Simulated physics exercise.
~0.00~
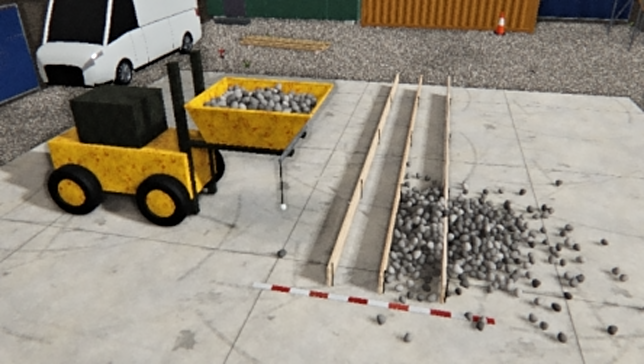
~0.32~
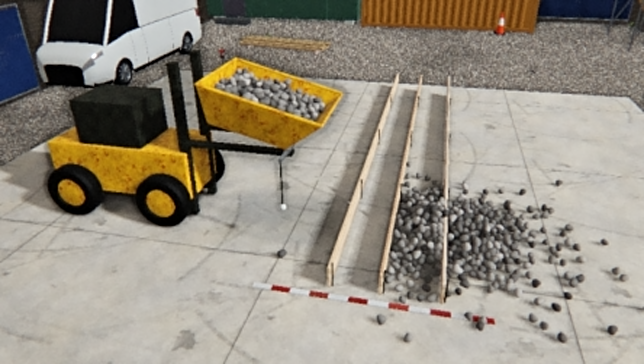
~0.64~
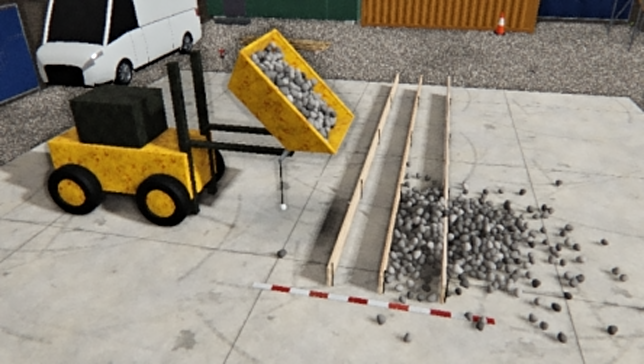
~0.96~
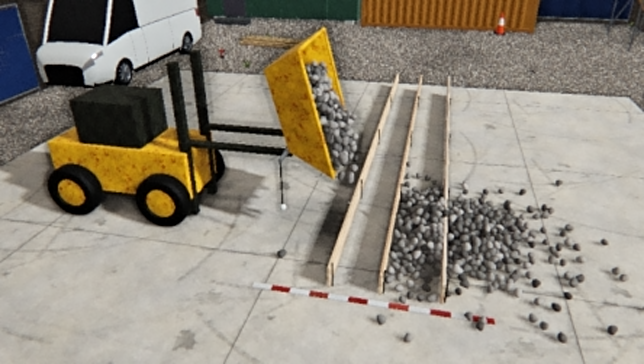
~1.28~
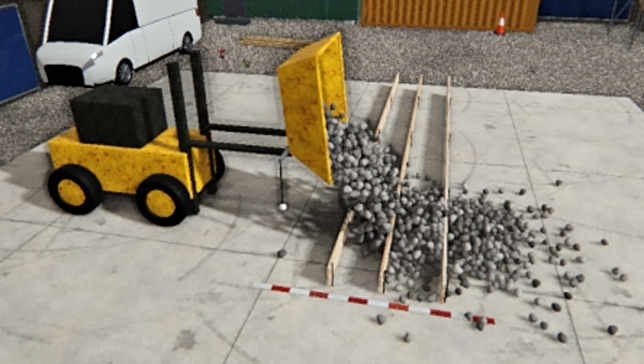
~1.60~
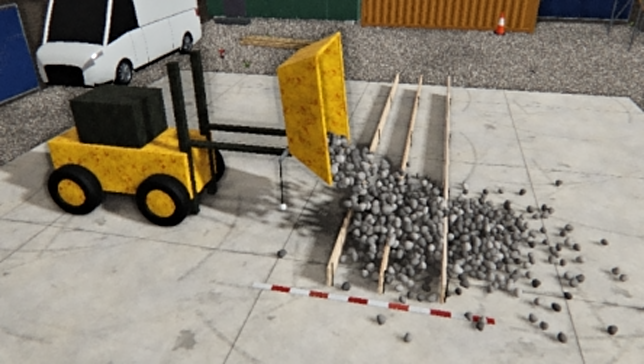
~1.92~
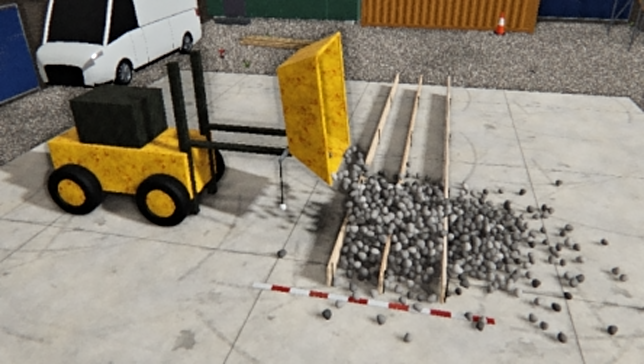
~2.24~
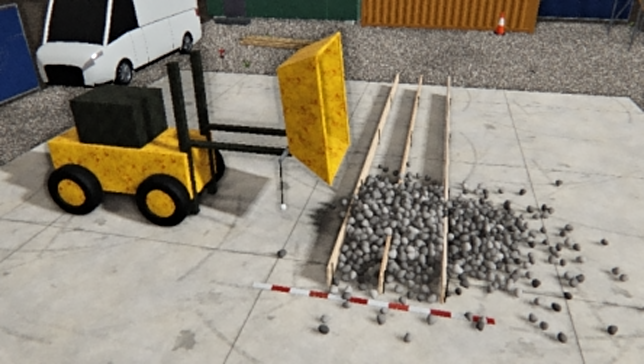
A yellow forklift tips its skip rightward, pouring grey cobbles between the planks until it empties.
